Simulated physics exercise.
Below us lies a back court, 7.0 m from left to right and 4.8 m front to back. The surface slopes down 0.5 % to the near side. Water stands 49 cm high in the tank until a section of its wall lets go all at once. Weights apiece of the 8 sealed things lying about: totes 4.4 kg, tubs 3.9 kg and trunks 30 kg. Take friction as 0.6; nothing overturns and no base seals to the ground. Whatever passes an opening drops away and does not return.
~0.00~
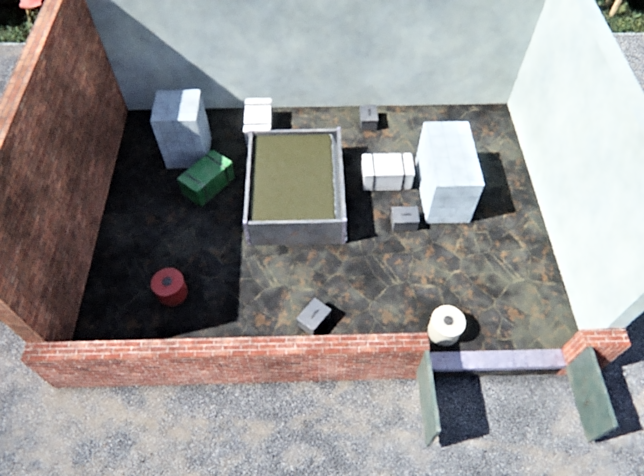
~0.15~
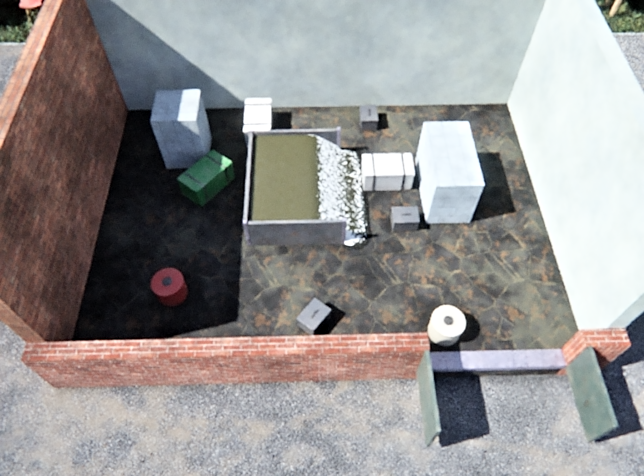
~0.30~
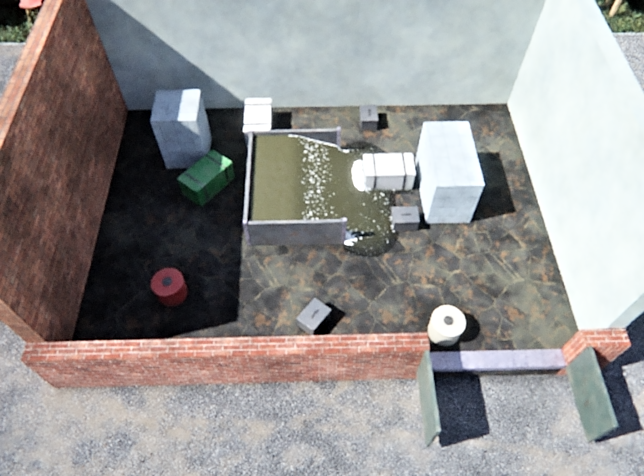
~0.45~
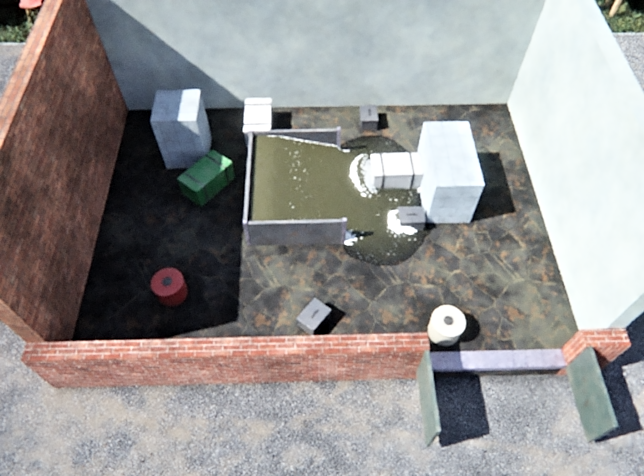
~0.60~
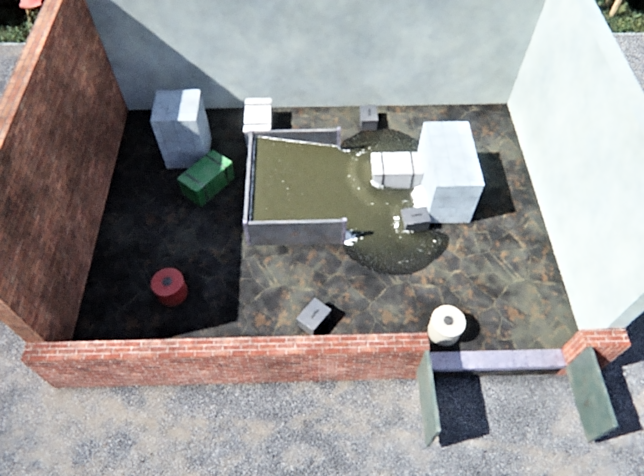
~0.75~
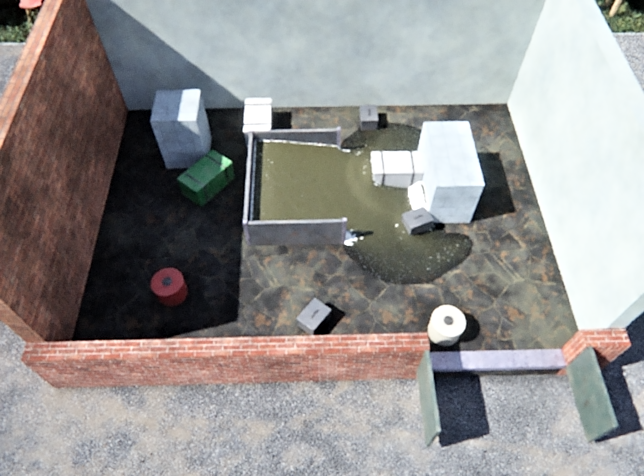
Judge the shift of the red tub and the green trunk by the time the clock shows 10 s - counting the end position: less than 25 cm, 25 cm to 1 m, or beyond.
The red tub holds its place; the green trunk stays put.
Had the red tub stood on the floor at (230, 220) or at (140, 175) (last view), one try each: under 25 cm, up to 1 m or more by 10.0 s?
In that order: It stays put; it holds its place.
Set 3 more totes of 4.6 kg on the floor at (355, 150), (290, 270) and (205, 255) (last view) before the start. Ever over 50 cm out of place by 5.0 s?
In that order: Over, less, less.
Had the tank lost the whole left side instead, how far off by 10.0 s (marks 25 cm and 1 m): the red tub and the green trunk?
Then the red tub travels far, the green trunk ends far away.
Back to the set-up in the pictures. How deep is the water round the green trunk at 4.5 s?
Roughly 0 cm.
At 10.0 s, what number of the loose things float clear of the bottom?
At that moment 0.
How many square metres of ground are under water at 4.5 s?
Some 21 m2.
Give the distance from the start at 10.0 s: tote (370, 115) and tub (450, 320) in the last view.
In that order: 40 cm, gone out.
After 2.0 s the red tub is near (167, 282), 0.0 m from its start, aground; the green trunk is near (205, 170), 0.0 m from its start, aground; 0 of 8 are out; 2 afloat.
After 4.5 s the red tub is near (167, 282), 0.0 m from its start, aground; the green trunk is near (205, 170), 0.0 m from its start, aground; 2 of 8 are out; 1 afloat.
After 7.0 s the red tub is near (167, 282), 0.0 m from its start, aground; the green trunk is near (205, 170), 0.0 m from its start, aground; 2 of 8 are out; 0 afloat.
After 10.0 s the red tub is near (167, 282), 0.0 m from its start, aground; the green trunk is near (205, 170), 0.0 m from its start, aground; 2 of 8 are out; 0 afloat.
